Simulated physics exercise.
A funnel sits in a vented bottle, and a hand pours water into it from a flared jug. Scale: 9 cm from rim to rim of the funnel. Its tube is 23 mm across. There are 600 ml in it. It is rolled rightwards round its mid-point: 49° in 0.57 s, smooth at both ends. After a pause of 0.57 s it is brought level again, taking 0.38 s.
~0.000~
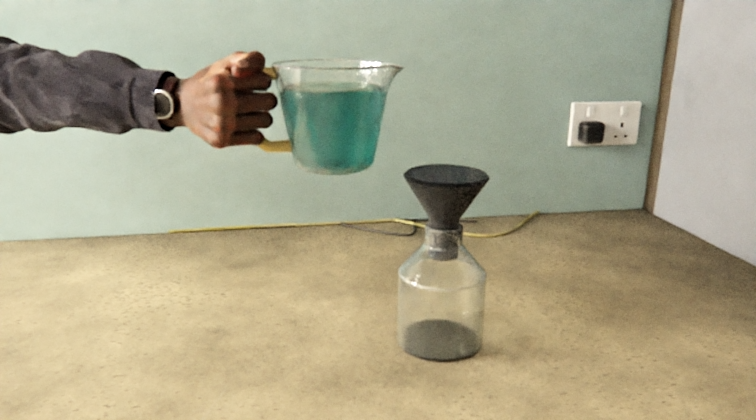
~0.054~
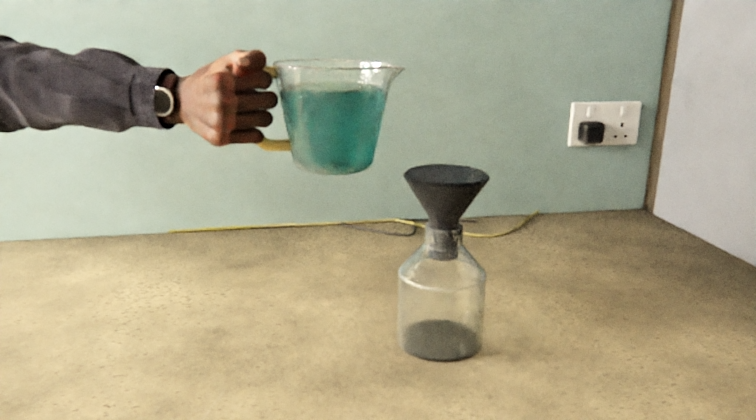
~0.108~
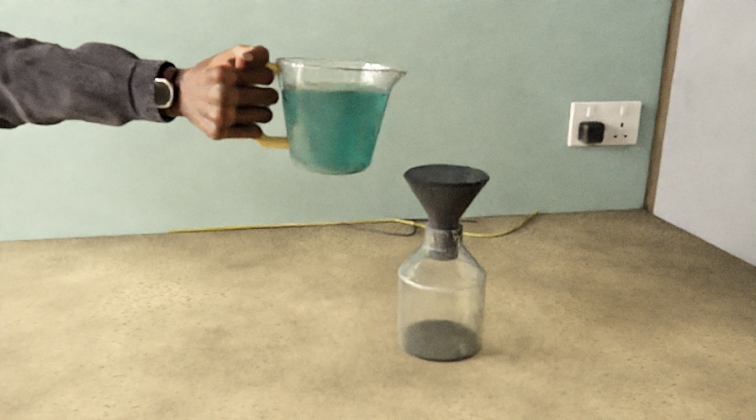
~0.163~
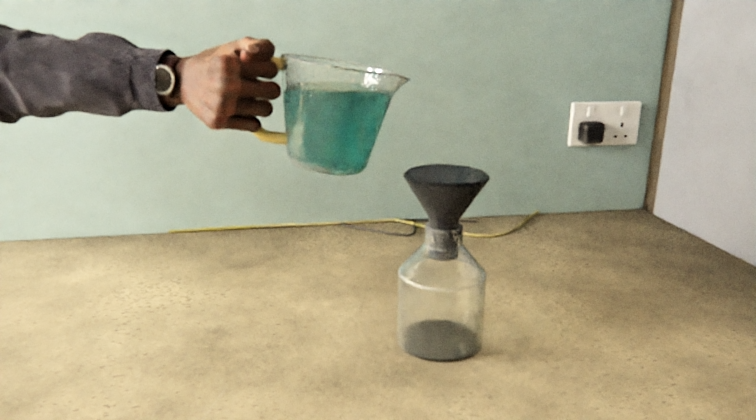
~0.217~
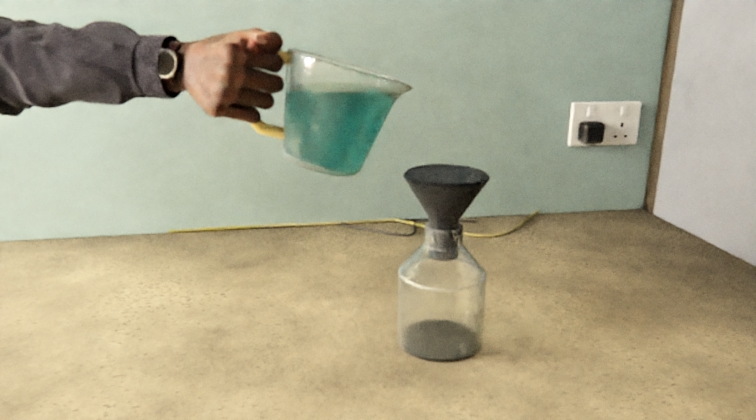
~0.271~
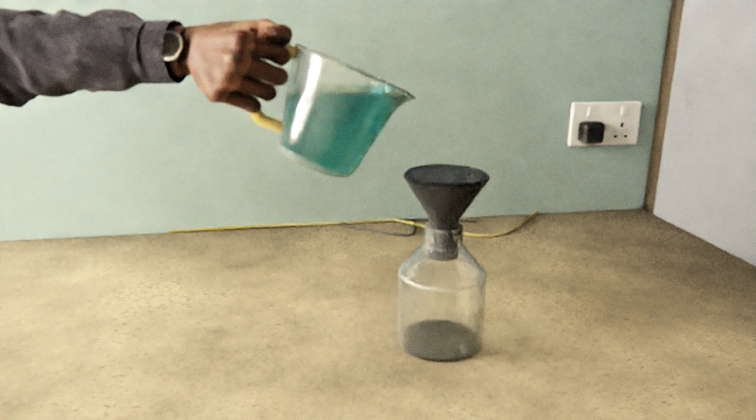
A hand holding a flared jug of blue-green liquid, gradually tilting it rightwards above a dark funnel in a clear bottle.
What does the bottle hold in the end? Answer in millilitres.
About 270 ml.
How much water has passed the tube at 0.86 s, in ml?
Some 100 ml.
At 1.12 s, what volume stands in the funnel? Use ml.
Close to 60 ml.
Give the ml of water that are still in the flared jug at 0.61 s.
Close to 460 ml.
After 0.61 s the tilt is 49° and 25 ml has passed the tube, 50 ml is in the funnel, 460 ml in the flared jug and 0 ml has missed.
After 0.86 s the tilt is 49° and 105 ml has passed the tube, 80 ml is in the funnel, 375 ml in the flared jug and 5 ml has missed.
After 1.12 s the tilt is 49° and 180 ml has passed the tube, 60 ml is in the funnel, 330 ml in the flared jug and 10 ml has missed.
After 1.41 s the tilt is 10° and 250 ml has passed the tube, 20 ml is in the funnel, 315 ml in the flared jug and 10 ml has missed.
In the end 270 ml has passed the tube, 0 ml is in the funnel, 315 ml in the flared jug and 10 ml has missed.
